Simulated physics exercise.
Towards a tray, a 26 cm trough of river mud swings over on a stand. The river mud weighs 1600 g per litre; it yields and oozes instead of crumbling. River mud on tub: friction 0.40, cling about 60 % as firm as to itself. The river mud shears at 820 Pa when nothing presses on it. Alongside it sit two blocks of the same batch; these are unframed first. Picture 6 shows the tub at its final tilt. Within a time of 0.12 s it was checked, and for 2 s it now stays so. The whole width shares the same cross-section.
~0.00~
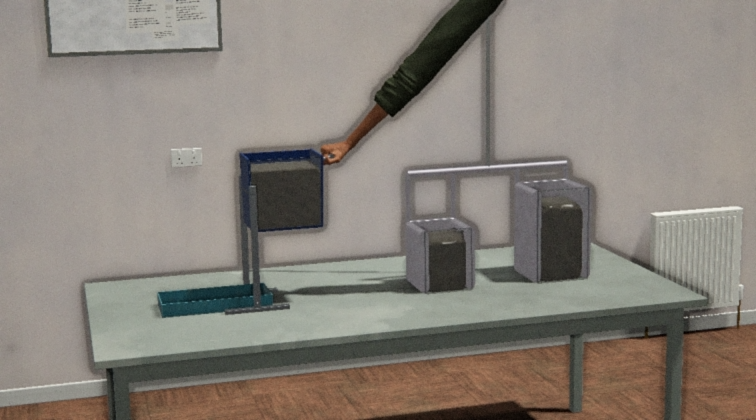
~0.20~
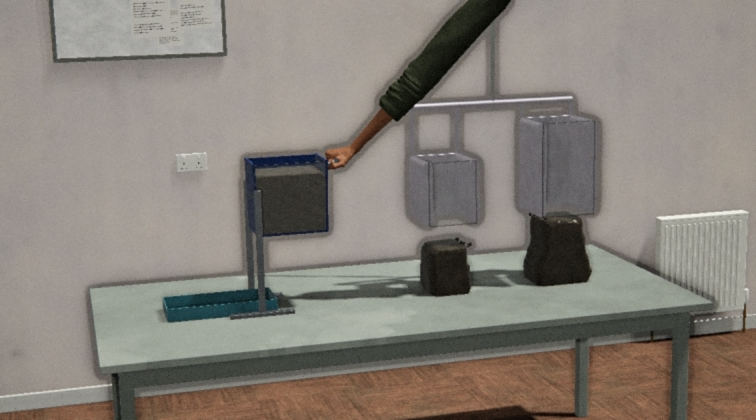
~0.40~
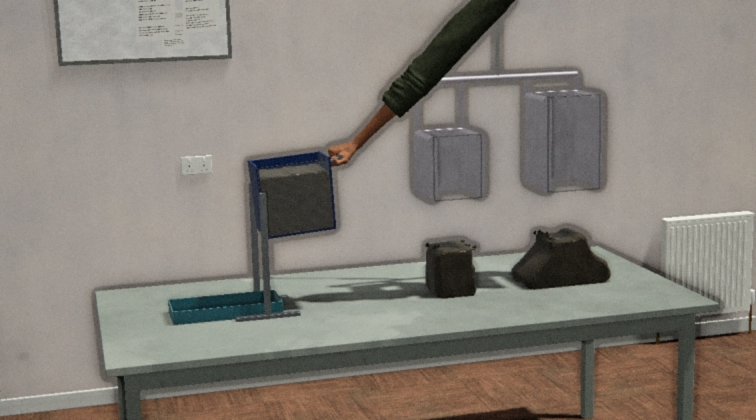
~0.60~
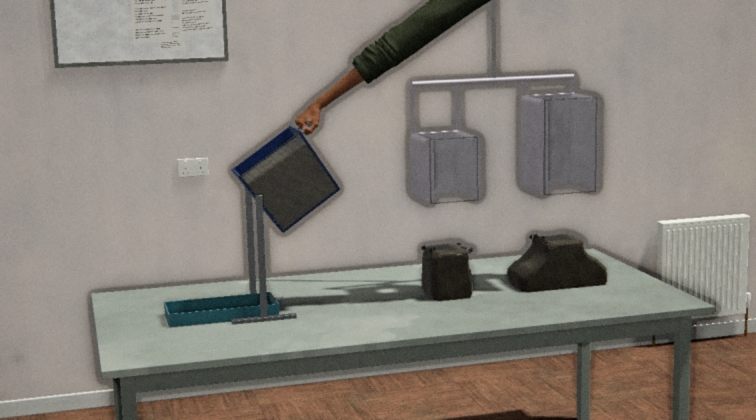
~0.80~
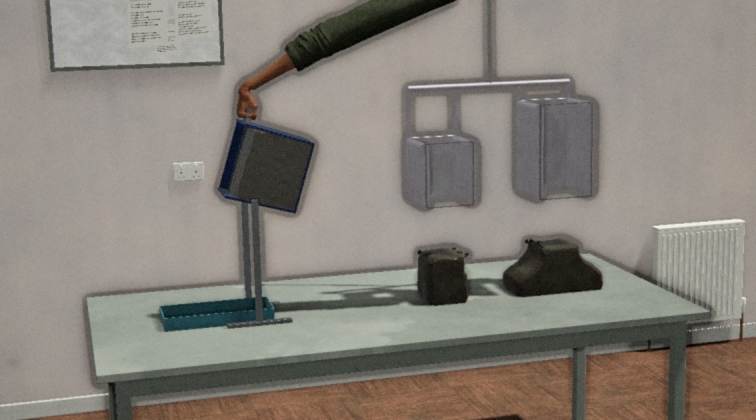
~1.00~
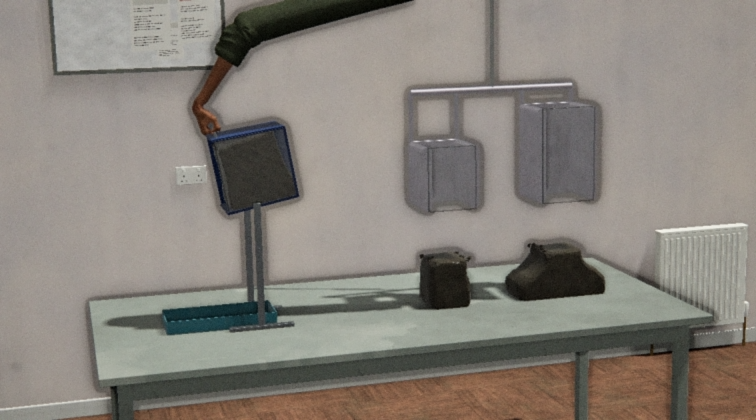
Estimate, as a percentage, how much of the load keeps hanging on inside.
37 %.
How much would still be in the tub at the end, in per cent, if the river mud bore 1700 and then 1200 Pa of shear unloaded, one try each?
First try roughly 100 per cent, second try roughly 45 per cent.
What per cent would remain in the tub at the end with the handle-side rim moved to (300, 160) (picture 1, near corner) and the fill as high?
The tub would end up holding some 65 % of it.
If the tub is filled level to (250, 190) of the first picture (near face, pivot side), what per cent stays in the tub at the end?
55 %.
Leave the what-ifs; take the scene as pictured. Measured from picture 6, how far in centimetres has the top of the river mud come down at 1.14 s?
About 5 cm.
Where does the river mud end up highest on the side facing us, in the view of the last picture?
It ends up highest close to (262, 177).
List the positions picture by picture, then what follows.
Handle-side rim at (320, 156), tilt 0 degrees; top of the river mud at (260, 171); blocks stand 20 cm, 31 cm (left to right), in the first frame.
Handle-side rim at (325, 161), tilt 0 degrees; top of the river mud at (264, 176); blocks stand 19 cm, 27 cm (left to right), in the second frame.
Handle-side rim at (328, 159), tilt 4 degrees; top of the river mud at (323, 171); blocks stand 19 cm, 20 cm (left to right), in the third frame.
Handle-side rim at (298, 133), tilt 34 degrees; top of the river mud at (302, 146); blocks stand 19 cm, 19 cm (left to right), in the fourth frame.
Handle-side rim at (245, 126), tilt 72 degrees; top of the river mud at (261, 133); blocks stand 19 cm, 19 cm (left to right), in the fifth frame.
Handle-side rim at (213, 143), tilt 99 degrees; top of the river mud at (269, 133); blocks stand 19 cm, 19 cm (left to right), in the sixth frame.
After 1.14 s, the tub is at 100 degrees and holds 79 %.
After 1.31 s, the tub is at 100 degrees and holds 45 %.
After 1.48 s, the tub is at 100 degrees and holds 37 %.
After 1.65 s, the tub is at 100 degrees and holds 37 %.
After 3.00 s, at the end, the tub is at 100 degrees and holds 37 %.
